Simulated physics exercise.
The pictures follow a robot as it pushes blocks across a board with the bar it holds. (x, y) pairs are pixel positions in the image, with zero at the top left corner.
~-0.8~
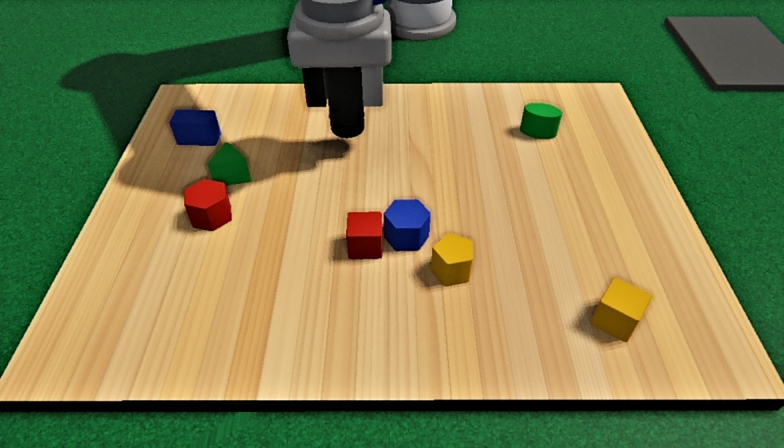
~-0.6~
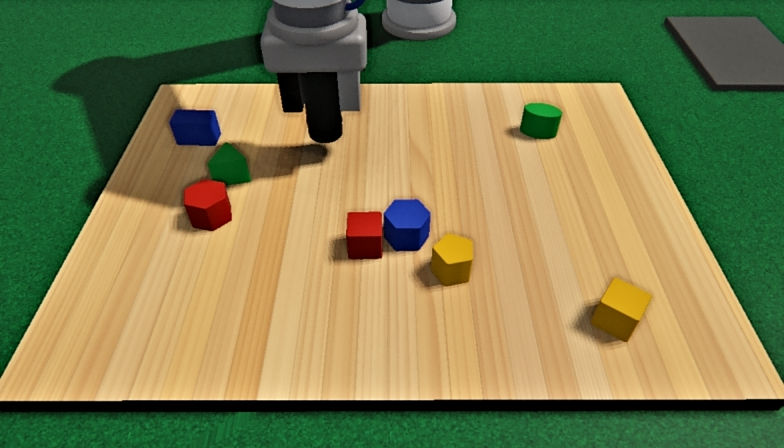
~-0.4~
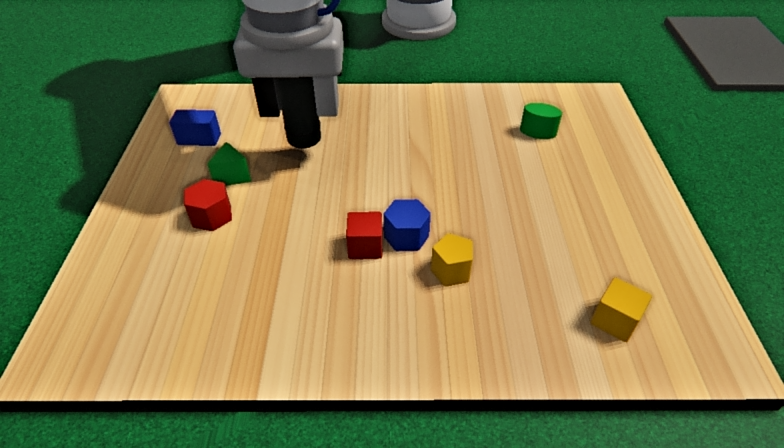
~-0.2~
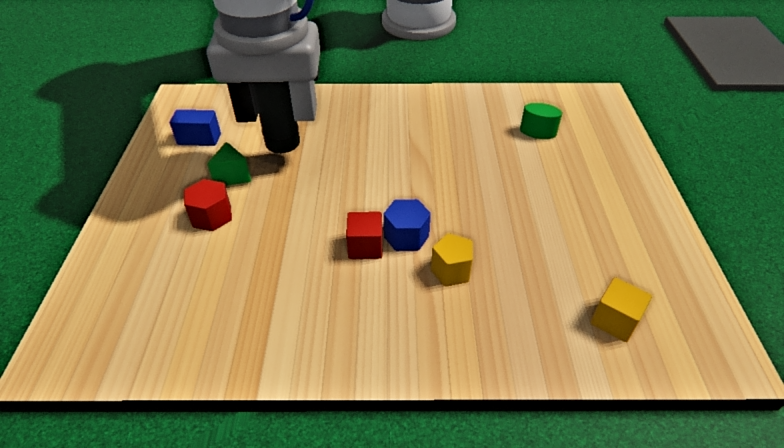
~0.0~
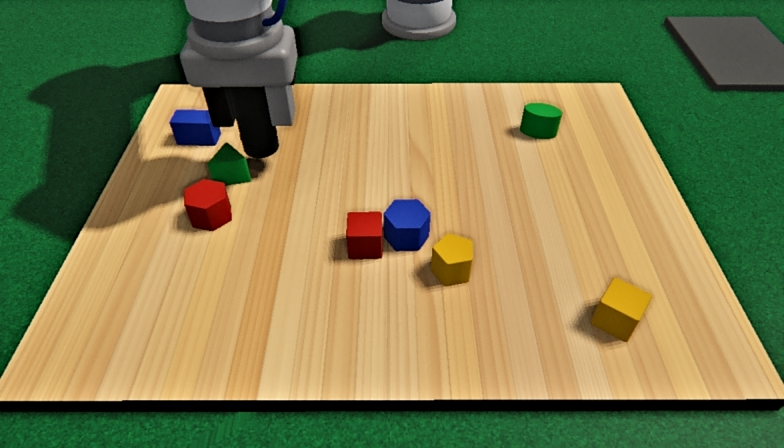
A robot arm with a dark bar reaches over a pale wooden board on a green surface, seen from above the near edge. Blue, green and red blocks sit at left, a red cube, blue hexagon and yellow pentagon near the middle, a green cylinder upper right, a yellow cube lower right. The arm glides left and slightly nearer, beside the green block, while blocks and camera stay still.
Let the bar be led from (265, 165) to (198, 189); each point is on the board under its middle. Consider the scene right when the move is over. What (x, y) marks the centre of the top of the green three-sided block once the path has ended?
The middle of its upper face should be somewhere near (158, 176).
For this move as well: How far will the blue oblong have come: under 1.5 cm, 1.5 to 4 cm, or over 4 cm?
The answer here is less than 1.5 cm.
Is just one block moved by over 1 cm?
It seems so.
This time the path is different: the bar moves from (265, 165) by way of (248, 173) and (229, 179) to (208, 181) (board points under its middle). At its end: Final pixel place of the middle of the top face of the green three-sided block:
It is at (170, 168).
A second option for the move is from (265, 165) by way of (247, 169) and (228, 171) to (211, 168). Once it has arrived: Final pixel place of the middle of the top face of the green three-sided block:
At (187, 163).
What follows on the original path. Halfway along, bar at (228, 160); green three-sided block at (196, 164).
At the end, bar at (192, 172); blue oblong unmoved; red hexagonal block unmoved; green three-sided block at (158, 176), turned 15° clockwise.
